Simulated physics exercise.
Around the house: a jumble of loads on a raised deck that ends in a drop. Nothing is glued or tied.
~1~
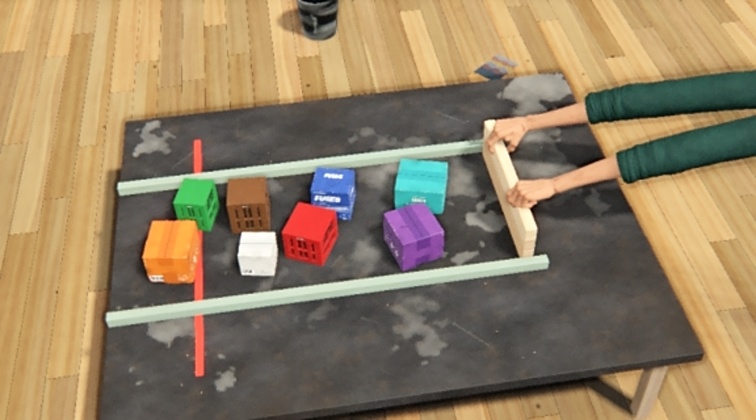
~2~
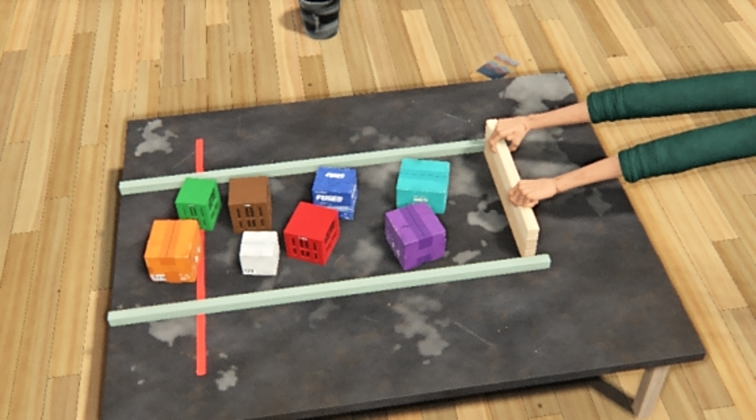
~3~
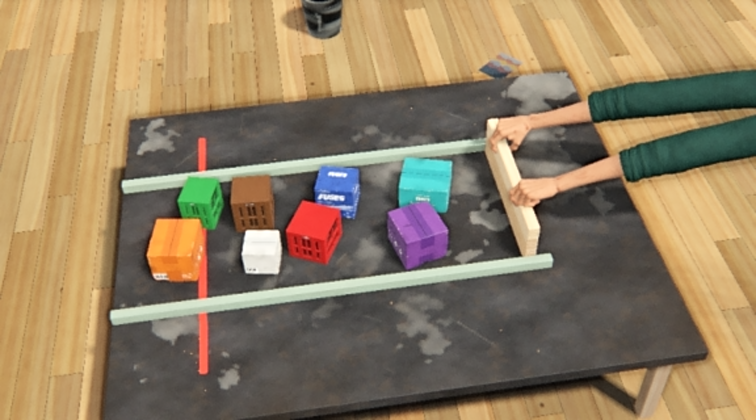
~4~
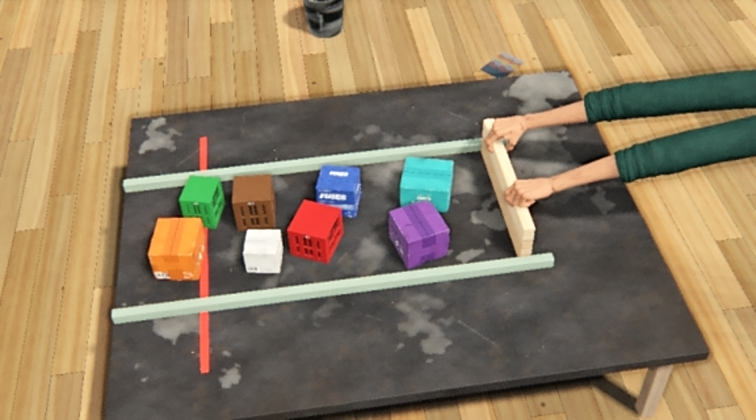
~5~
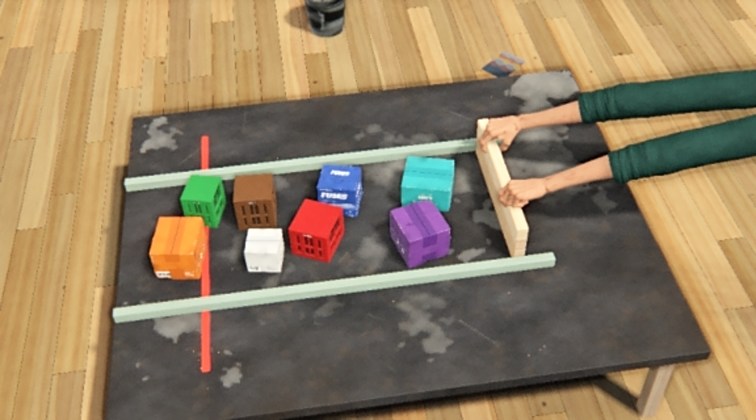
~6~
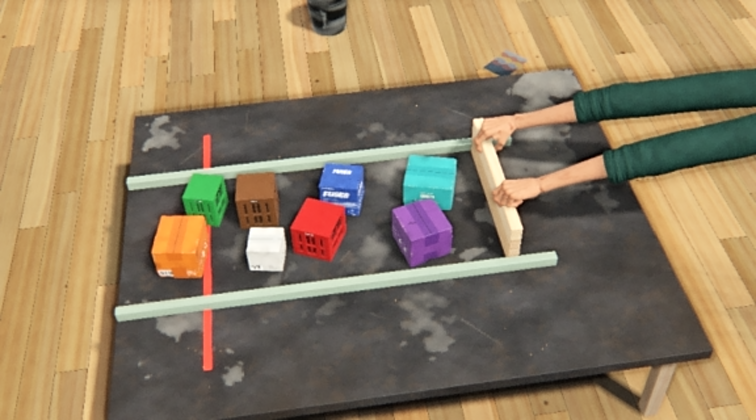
Two hands slide a wooden plank slightly left across a table toward eight unmoving boxes and crates.
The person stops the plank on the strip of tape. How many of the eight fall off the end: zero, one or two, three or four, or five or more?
The number that fall off is three or four.
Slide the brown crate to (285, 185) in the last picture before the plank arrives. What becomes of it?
The brown crate is lost.
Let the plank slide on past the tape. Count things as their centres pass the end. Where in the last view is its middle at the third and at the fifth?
First at (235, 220), next at (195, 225).
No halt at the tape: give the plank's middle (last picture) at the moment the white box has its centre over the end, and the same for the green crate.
Its middle is around (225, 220) and around (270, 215).
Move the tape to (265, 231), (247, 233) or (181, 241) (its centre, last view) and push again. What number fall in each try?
In that order 1, 2 and 6.
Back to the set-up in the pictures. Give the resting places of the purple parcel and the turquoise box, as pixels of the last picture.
The purple parcel at (182, 258), the turquoise box at (181, 216).
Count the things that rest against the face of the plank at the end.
The number is 2.
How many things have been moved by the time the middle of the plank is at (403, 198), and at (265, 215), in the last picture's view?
The counts are 3 and 8.
Soon after, none off yet; orange box at rest near (182, 247); green crate at rest near (206, 200); brown crate at rest near (258, 201).
After that, none off yet; orange box displaced a little near (165, 248); green crate displaced about its own width near (161, 205); brown crate displaced well along near (196, 208).
In the end, the number that fall off is three or four; gone, white box, brown crate, green crate and orange box.
